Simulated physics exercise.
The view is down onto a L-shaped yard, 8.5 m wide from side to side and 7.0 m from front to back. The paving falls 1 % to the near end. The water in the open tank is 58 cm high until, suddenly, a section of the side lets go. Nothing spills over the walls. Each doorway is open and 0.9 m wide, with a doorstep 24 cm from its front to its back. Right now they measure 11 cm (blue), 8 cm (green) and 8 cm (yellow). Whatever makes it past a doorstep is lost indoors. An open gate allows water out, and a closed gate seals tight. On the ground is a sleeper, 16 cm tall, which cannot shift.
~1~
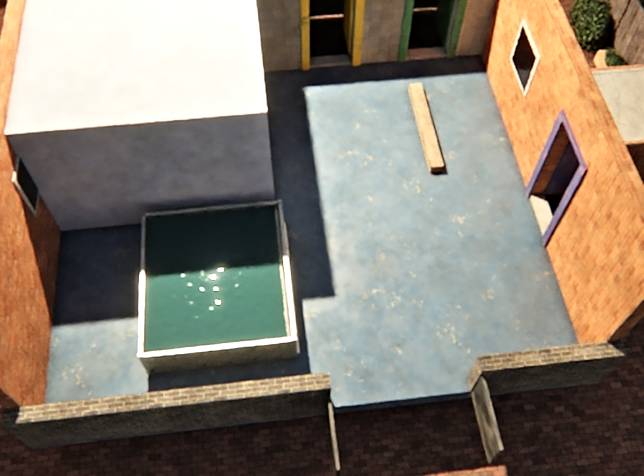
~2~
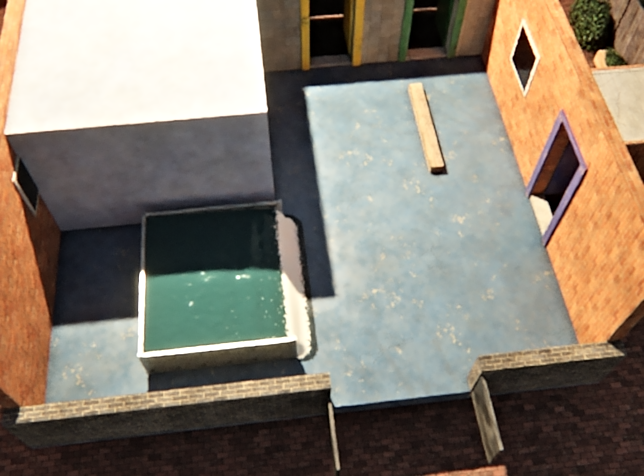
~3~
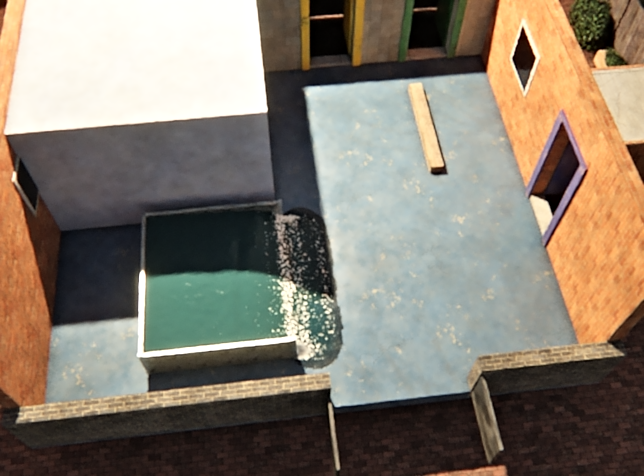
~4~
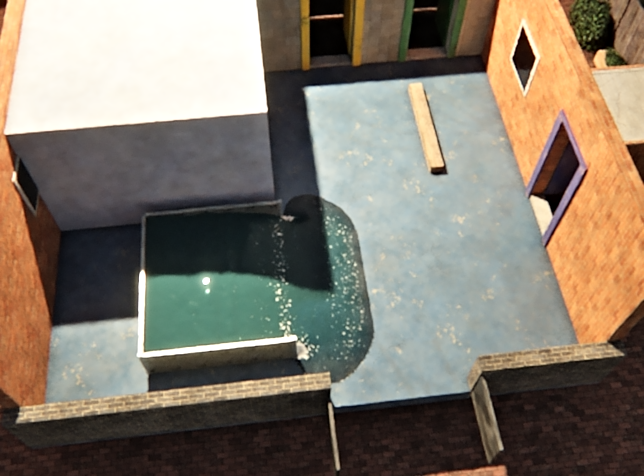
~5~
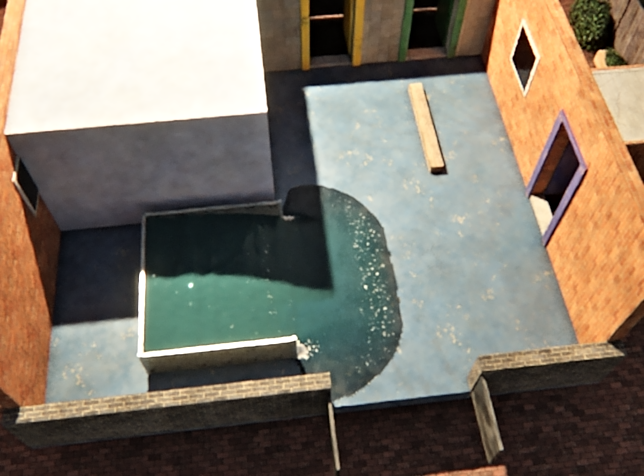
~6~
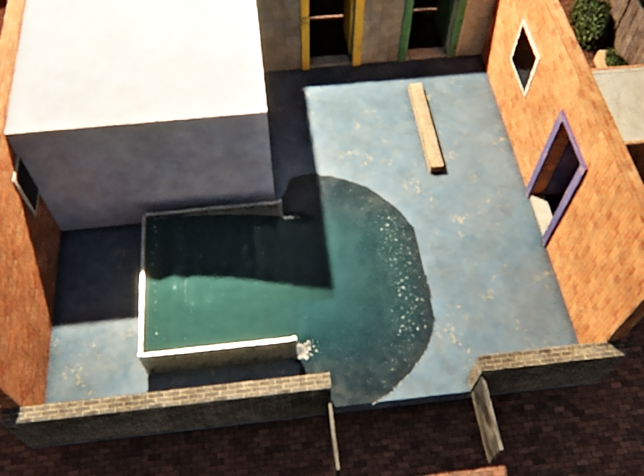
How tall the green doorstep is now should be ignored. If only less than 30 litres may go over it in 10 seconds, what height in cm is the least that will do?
It needs to be about 9.5 cm high.
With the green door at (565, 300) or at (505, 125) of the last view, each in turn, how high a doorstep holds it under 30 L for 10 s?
About 23 and 6.0 cm.
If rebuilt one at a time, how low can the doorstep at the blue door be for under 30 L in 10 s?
I'd raise blue to close to 20 cm.
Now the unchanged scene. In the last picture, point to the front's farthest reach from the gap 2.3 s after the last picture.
Pixel: About (492, 90).
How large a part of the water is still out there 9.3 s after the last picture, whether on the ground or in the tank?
Something near 70 out of a hundred parts.
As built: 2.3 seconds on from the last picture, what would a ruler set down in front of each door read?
Before blue it's 25 cm, before green 0 cm, before yellow 0 cm.
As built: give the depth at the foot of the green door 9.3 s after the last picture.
It comes to about 6.5 centimetres deep.
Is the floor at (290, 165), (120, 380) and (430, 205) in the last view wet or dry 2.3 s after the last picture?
I'd mark them spared by the flood, spared by the flood and touched by the flood, respectively.
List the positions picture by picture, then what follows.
The open tank at (216, 276) is whole and still, 58 cm deep; the green door at (433, 21) is dry, in the first picture.
The gap is at (286, 279), the front 0.3 m out at (311, 350); the back of the open tank holds 58 cm, in the second picture.
The gap is at (286, 281), the front 0.8 m out at (337, 323); the back of the open tank holds 58 cm, in the third picture.
The gap is at (286, 281), the front 1.2 m out at (368, 334); the back of the open tank holds 58 cm, in the fourth picture.
The gap is at (286, 281), the front 1.7 m out at (396, 327); the back of the open tank holds 57 cm, in the fifth picture.
The gap is at (286, 282), the front 2.3 m out at (428, 320); the back of the open tank holds 54 cm; the green door at (433, 21), 6.1 m from the gap, is still 3.7 m from the nearest water, in the sixth picture.
Then, 0.7 s after the last picture water covers 45 % of the floor, deepest (26 cm) near (297, 331); it has not reached the green door.
Then, 2.3 s after the last picture water covers 55 % of the floor, deepest (38 cm) near (574, 364); it has not reached the green door.
Then, 9.3 s after the last picture water covers 80 % of the floor, deepest (13 cm) near (314, 79); 7 cm at the green door, 52 litres in over its 8 cm doorstep.
At the green door as built, the water peaked near 16 cm, 5.5 s after the last picture.
With a doorstep of 7.5 cm, 61 litres would have come in within the 10 s; with 12 cm, 9 litres. So under 30 litres takes about 9.5 cm.
